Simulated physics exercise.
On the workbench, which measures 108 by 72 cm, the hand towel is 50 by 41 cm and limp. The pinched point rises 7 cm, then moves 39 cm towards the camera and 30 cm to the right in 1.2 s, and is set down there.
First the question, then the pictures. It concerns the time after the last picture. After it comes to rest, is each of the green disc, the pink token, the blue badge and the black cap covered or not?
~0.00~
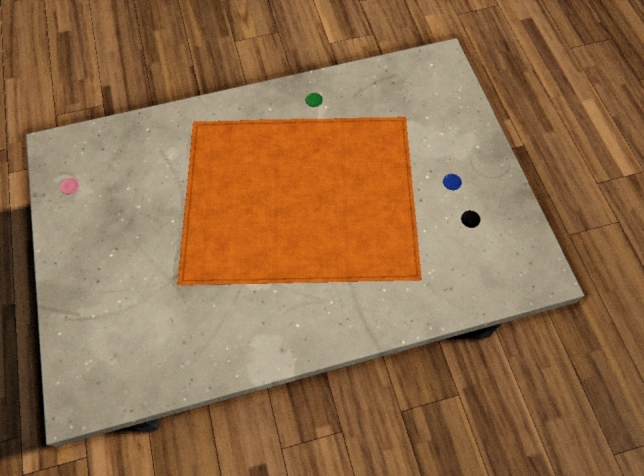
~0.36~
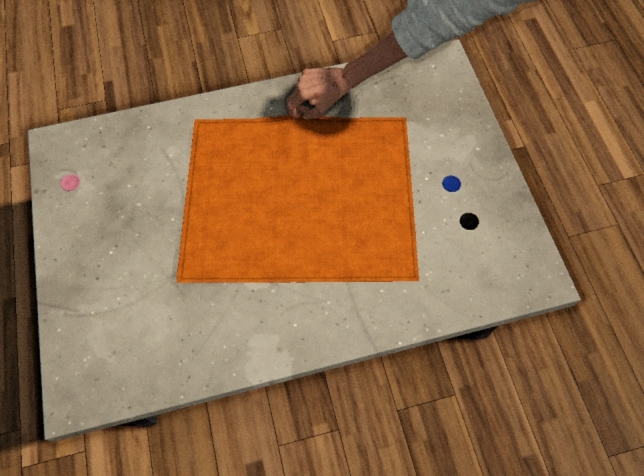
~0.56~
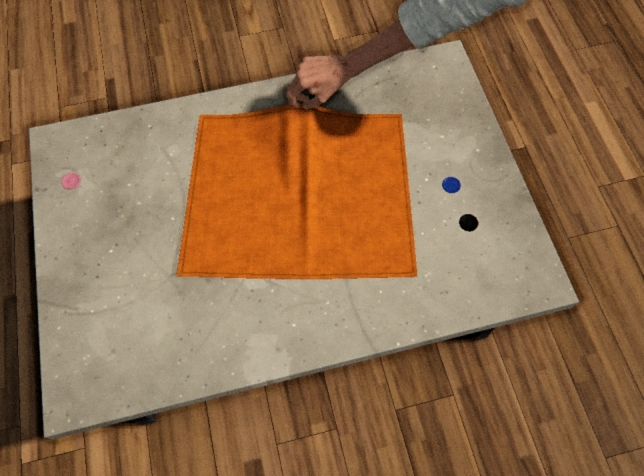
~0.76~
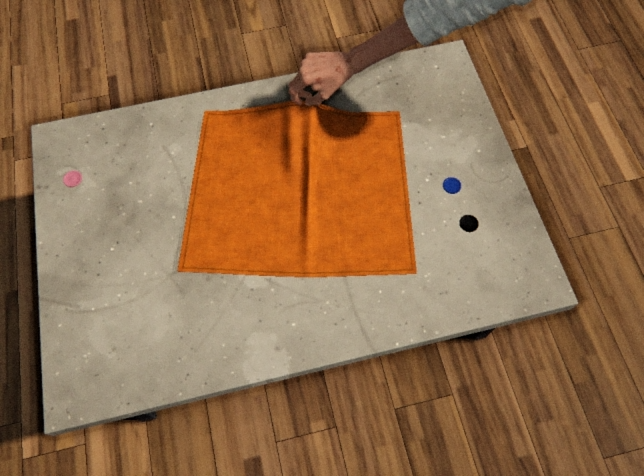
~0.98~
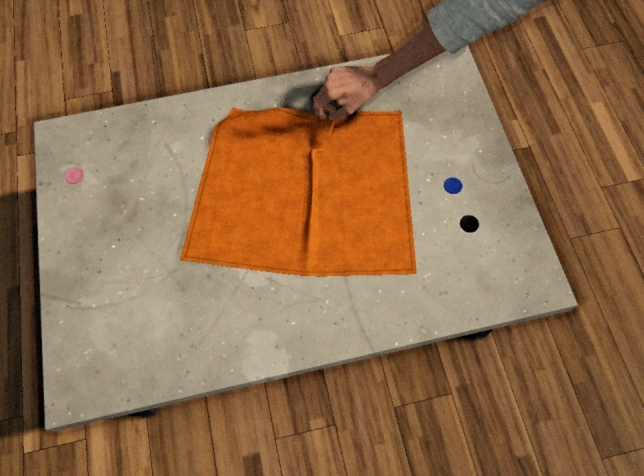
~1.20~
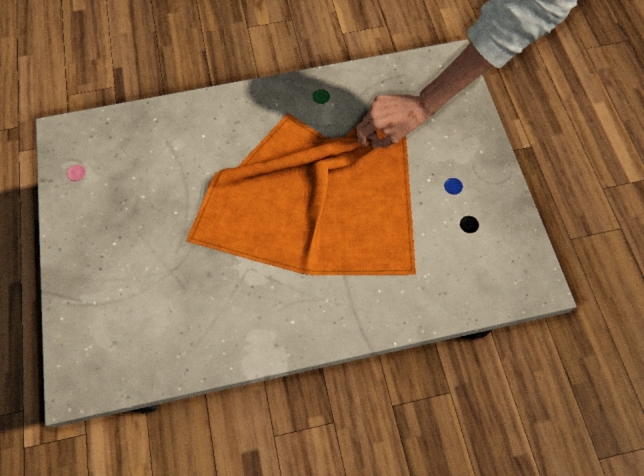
Green disc: In view; pink token: In view; blue badge: Hidden; black cap: Hidden.
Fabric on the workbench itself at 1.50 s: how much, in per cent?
Some 50 per cent.
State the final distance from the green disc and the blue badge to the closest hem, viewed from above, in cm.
19 cm and 0 cm.
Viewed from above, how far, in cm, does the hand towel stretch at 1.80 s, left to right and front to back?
44 by 36 cm.
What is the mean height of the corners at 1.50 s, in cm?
Avg corner height at that moment: Approx. 0 cm.
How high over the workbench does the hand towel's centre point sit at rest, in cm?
Height: Approx. 4 cm.
At 1.5 s, 50 % of it is down, spanning 49 by 38 cm, above no small thing.
At 1.8 s, 50 % of it is down, spanning 45 by 35 cm, above black cap, blue badge.
At 2.1 s, 50 % of it is down, spanning 44 by 37 cm, above black cap, blue badge.
At 2.4 s, 55 % of it is down, spanning 44 by 36 cm, above black cap, blue badge.
At 3.4 s, 55 % of it is down, spanning 44 by 37 cm, above black cap, blue badge.
